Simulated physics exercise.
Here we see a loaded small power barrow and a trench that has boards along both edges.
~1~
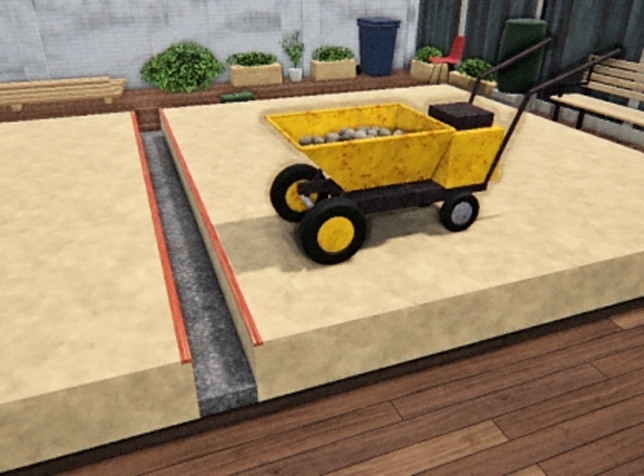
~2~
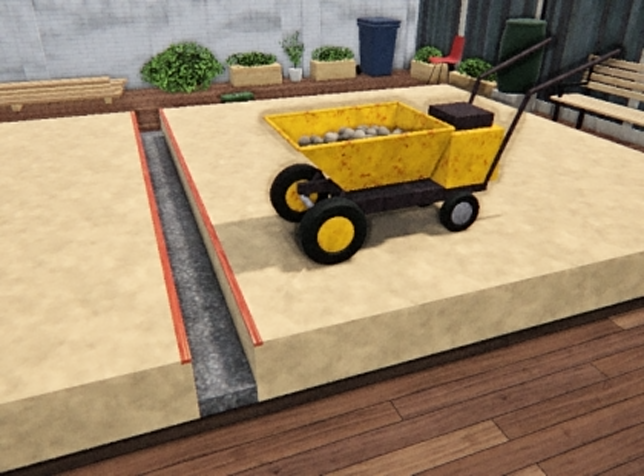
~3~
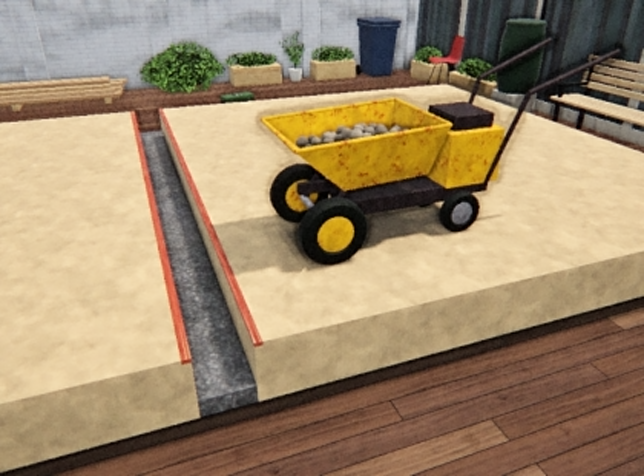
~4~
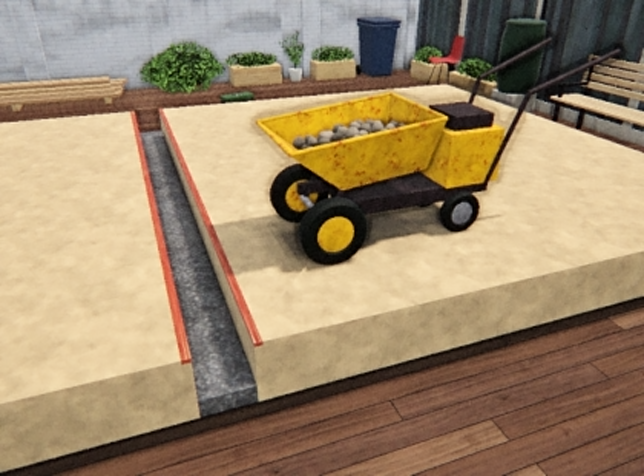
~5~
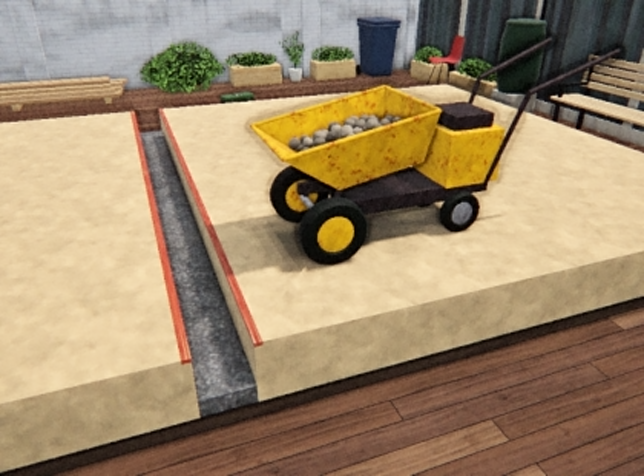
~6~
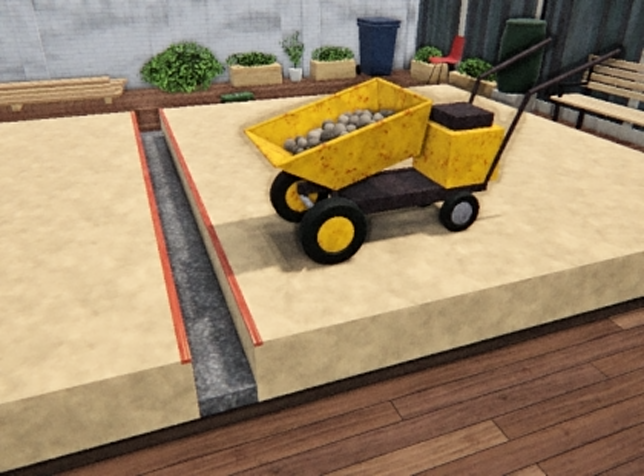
In a walled yard with wooden decking, a small yellow power barrow loaded with rounded stones stands beside a narrow board-edged trench; its wheels stay still while its skip gradually tilts forward to the left, the stones staying inside.
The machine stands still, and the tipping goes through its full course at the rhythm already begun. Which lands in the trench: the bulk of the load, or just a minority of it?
The bulk.
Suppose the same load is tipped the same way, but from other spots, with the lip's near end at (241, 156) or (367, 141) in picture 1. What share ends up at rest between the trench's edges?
About 10 %, then 30 %.
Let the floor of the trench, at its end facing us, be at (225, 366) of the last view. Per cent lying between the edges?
Estimated share: Approx. 80 per cent.
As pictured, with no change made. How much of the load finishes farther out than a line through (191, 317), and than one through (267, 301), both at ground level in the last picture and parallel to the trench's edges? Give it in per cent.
In order: 20 per cent, then 100 per cent.
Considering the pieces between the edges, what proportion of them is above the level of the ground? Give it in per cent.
Roughly 0 percent of them.
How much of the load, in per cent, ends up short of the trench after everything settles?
Result: Close to 0 %.
Just after the last frame, skip tipped steeply; every one in the skip.
A moment on, skip tipped steeply; the larger part in the skip; just a few short of the trench; roughly a quarter in or heaped over the trench; just a few falling.
Further on, skip tipped right over; almost all in or heaped over the trench; just a few beyond it.
When it is over, skip tipped right over; almost all in or heaped over the trench; just a few beyond it.
